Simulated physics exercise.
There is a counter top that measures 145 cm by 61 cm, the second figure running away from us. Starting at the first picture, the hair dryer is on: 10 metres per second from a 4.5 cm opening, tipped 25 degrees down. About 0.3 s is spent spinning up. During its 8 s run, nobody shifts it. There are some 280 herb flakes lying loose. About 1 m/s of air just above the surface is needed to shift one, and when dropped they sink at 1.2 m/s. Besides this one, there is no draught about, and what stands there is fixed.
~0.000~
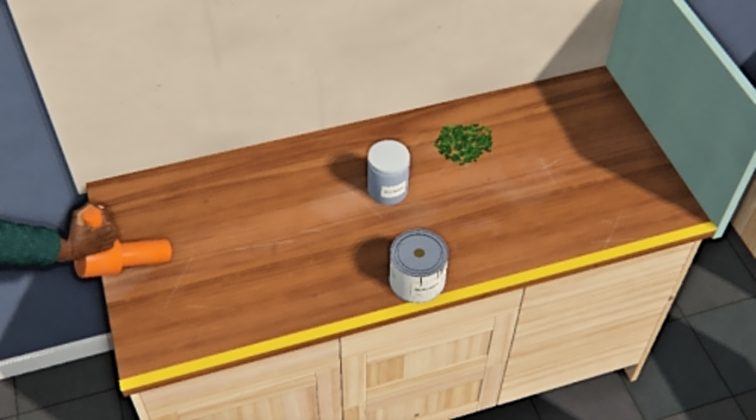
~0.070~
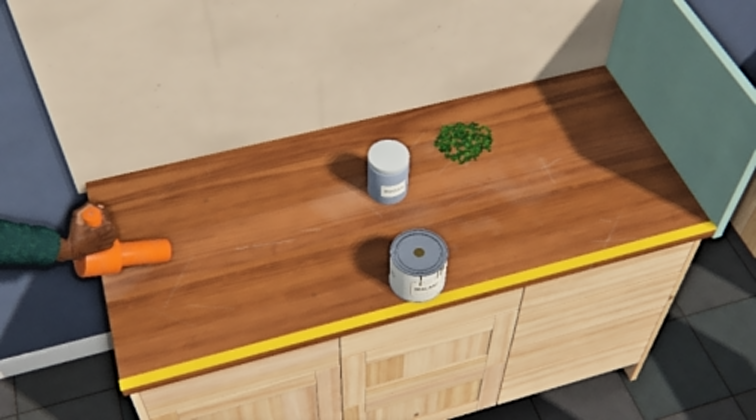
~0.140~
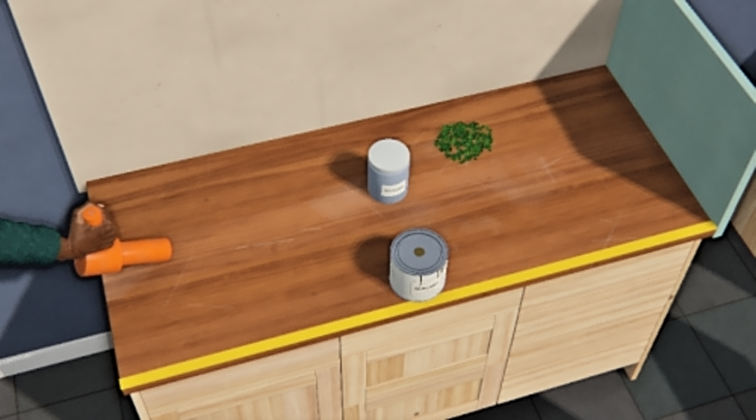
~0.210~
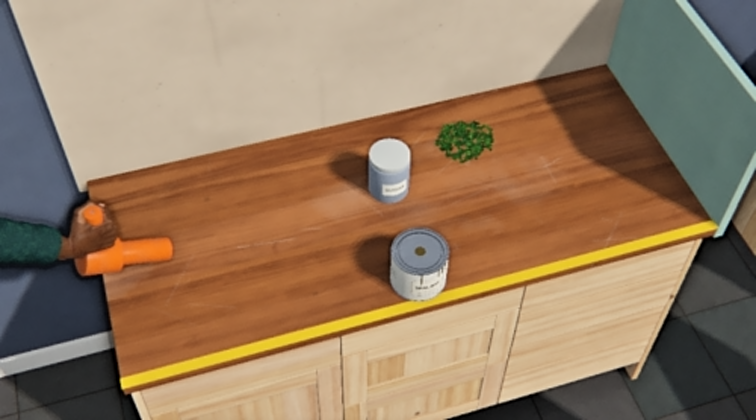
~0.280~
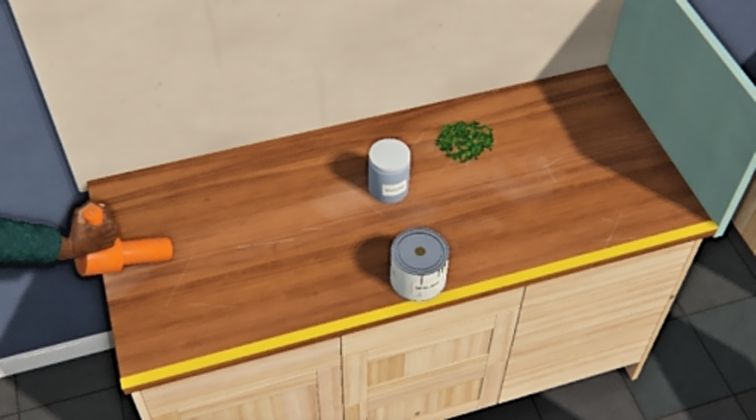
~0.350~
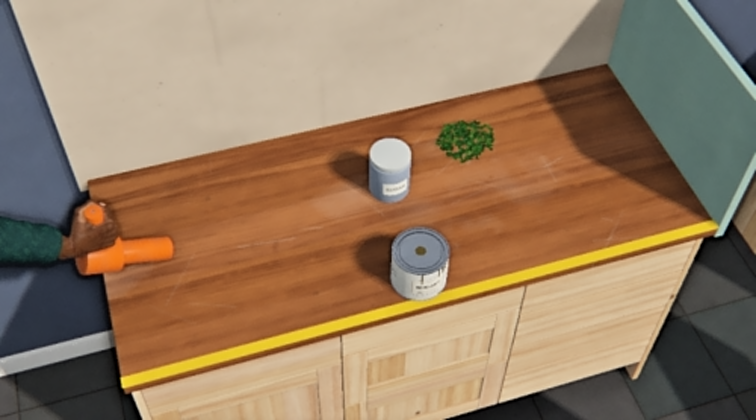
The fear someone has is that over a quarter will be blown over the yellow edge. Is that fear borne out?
I'm expecting the count past that edge to remain at or under a quarter.
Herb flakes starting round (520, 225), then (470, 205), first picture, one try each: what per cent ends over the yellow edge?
70 %, 30 %.
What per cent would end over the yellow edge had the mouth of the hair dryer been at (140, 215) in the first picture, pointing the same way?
30 per cent, roughly.
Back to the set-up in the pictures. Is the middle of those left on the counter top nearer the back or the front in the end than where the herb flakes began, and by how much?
It drifts toward the closer edge, close to 5 cm in all.
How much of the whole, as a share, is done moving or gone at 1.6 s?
The share is near 10 per cent.
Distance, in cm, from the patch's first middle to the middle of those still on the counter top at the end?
The middle ends up about 25 cm from the start.
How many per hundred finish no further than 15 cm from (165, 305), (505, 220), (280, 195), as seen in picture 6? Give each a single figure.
I would say some 0 %, 0 % and 0 % respectively.
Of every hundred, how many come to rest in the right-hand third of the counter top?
Roughly 90 %.
After 1.6 s, 92 % are on the move or not yet settled, 0 % are over the yellow edge; the middle of those still in play is near (482, 135).
After 2.6 s, 86 % are on the move or not yet settled, 0 % are over the yellow edge; the middle of those still in play is near (503, 136).
After 4.4 s, 71 % are on the move or not yet settled, 0 % are over the yellow edge; the middle of those still in play is near (527, 133).
After 8.0 s, at the end, 0 % are over the yellow edge; the middle of those still in play is near (552, 123).
